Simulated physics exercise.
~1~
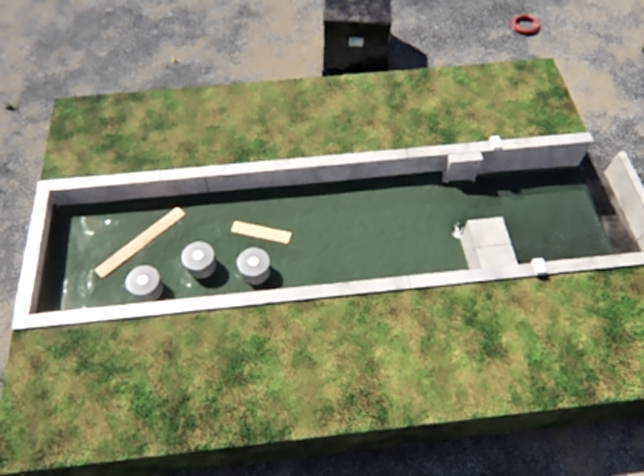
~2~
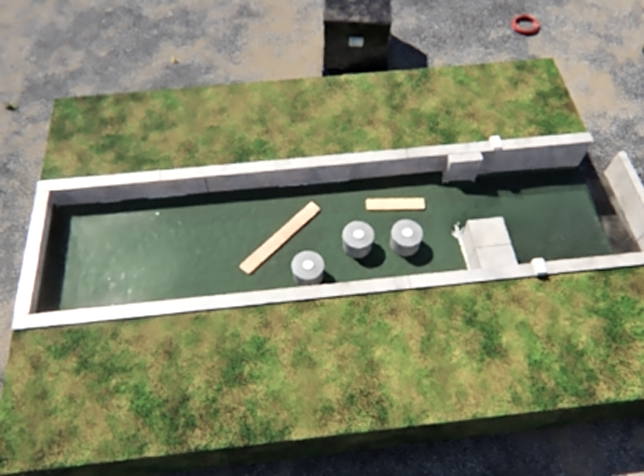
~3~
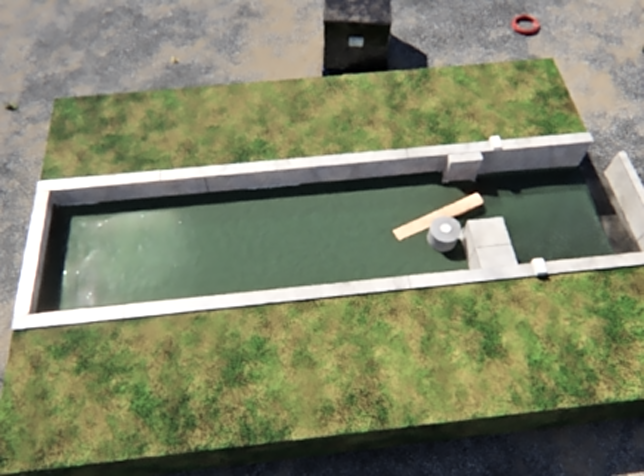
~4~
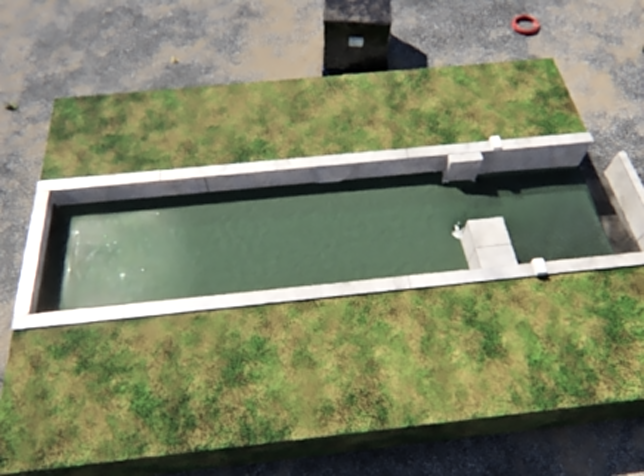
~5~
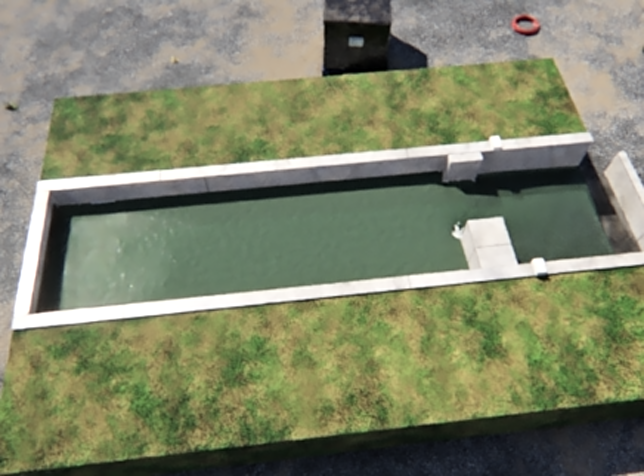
Three pale round tubs and two wooden boards drifted to the right along a concrete channel of green water, bunching up near the narrow gap until only one tub and one board remained in view, then those went too, leaving the water clear.
